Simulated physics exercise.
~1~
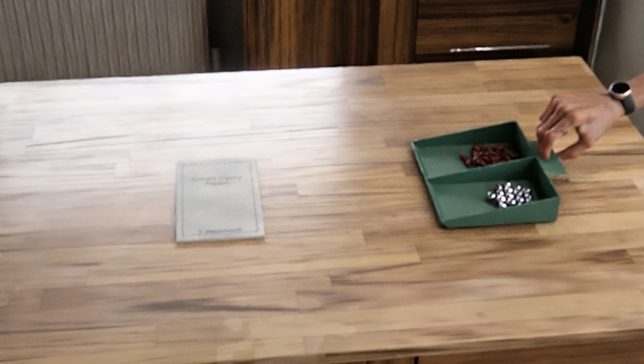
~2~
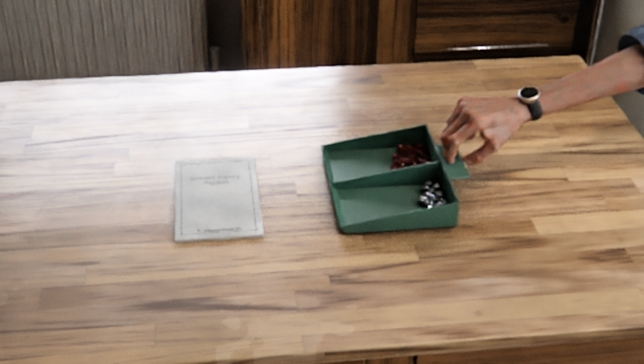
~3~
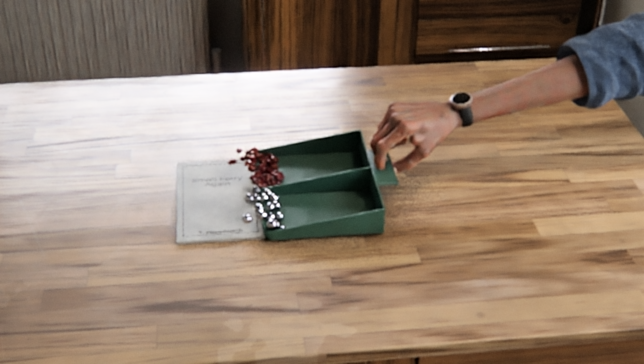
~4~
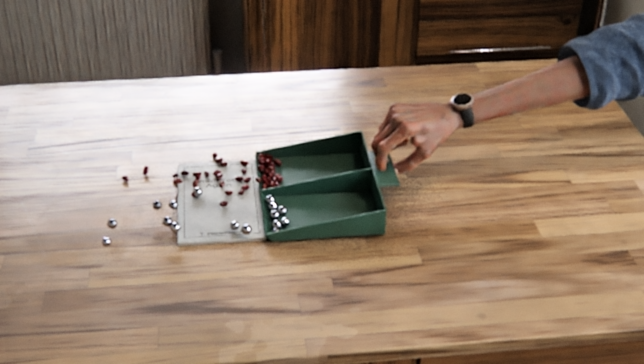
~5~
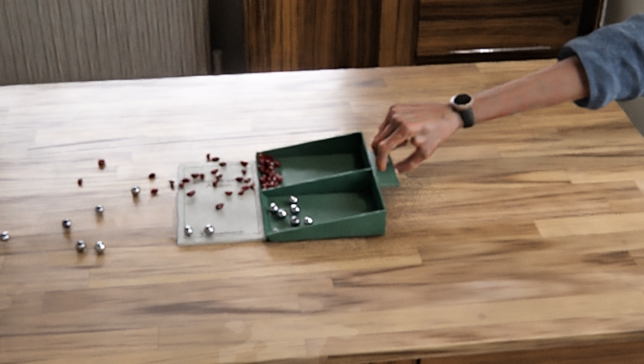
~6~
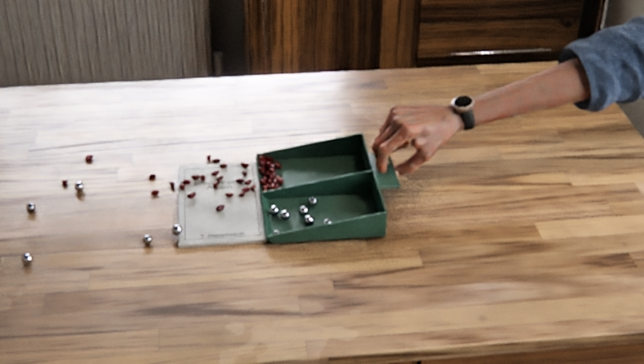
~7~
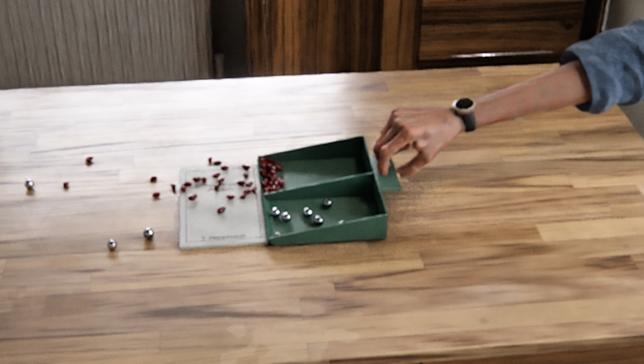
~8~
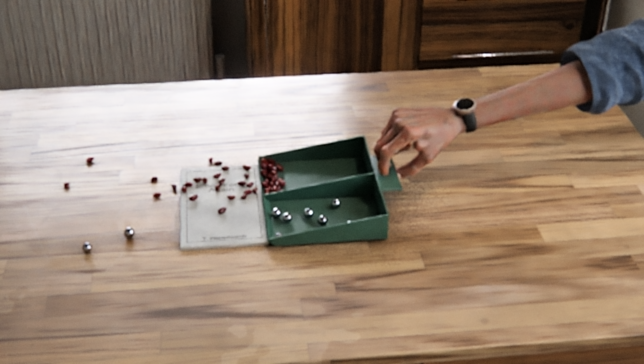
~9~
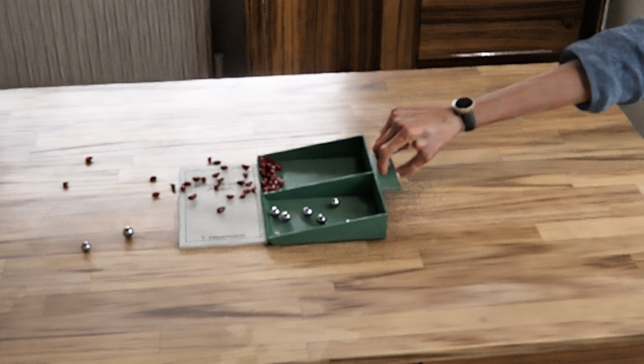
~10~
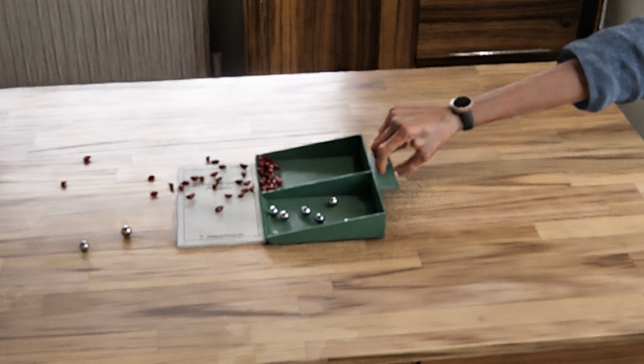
On a light wood-grain counter seen from above at a slight angle, with dark wooden drawers and a grey textured panel behind, a thin pale grey book lies left of a green two-part tray. The tray holds small dark red pieces in its far section and shiny silver balls in the near one. A hand wearing a watch slides it quickly left until it stops against the book. Both loads surge forward, and some of each spill over the book and onto the counter. A few silver balls roll about before settling, while the rest stay inside the tray.
